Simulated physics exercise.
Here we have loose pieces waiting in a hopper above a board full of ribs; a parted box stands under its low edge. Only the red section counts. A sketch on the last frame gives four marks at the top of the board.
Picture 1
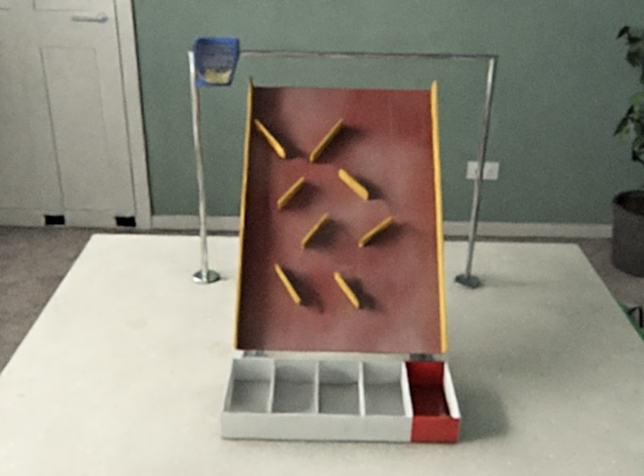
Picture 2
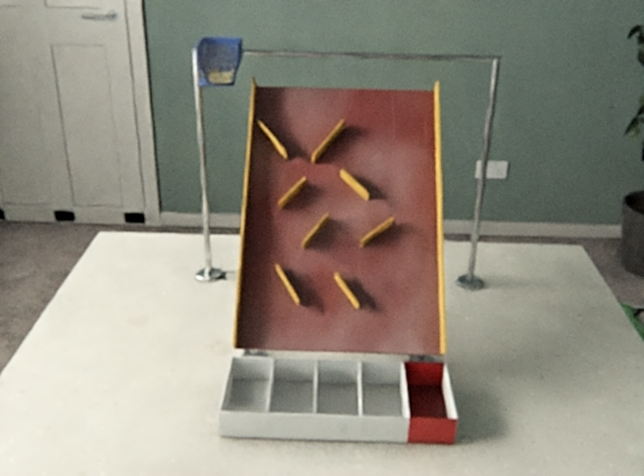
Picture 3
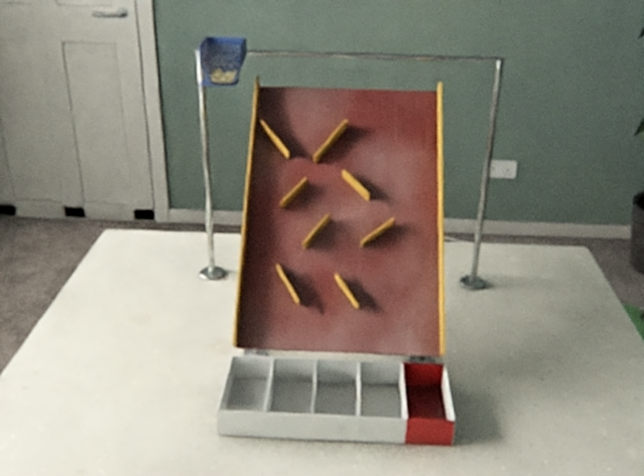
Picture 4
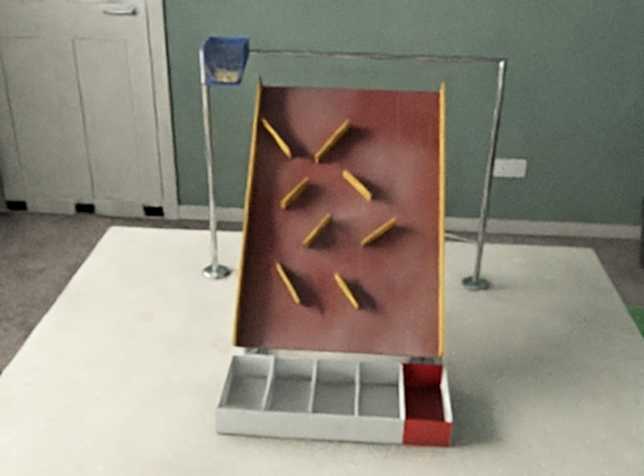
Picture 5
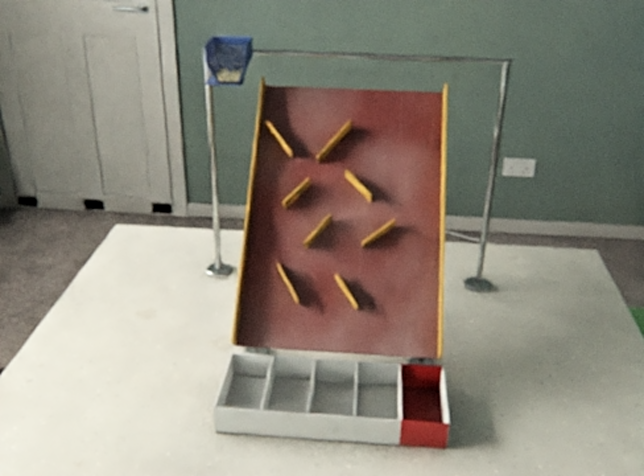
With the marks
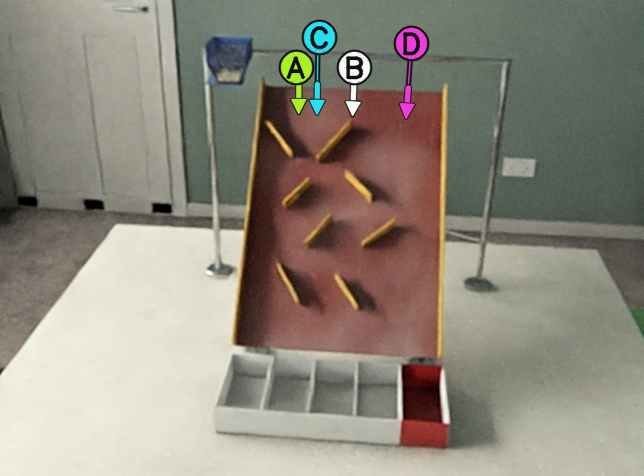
Red sloping board with yellow ribs standing above a parted white box with one red section, the view shifting slightly around it.
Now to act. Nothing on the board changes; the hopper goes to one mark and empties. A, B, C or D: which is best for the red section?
Best: D.
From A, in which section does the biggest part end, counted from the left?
The first from the left.
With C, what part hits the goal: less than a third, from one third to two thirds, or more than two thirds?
It is less than a third.
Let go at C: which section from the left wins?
It is the first one.
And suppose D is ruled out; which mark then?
Mark B.
On the marked copy, mark A meets the board at (298, 108); mark B meets the board at (352, 110); mark C meets the board at (317, 109); mark D meets the board at (406, 113).
With A, a small share in the red section, all but a few in other sections.
With B, close to a quarter in the red section, the bulk in other sections.
With C, none at all in the red section, the whole lot in other sections.
With D, close to half in the red section, close to half in other sections.
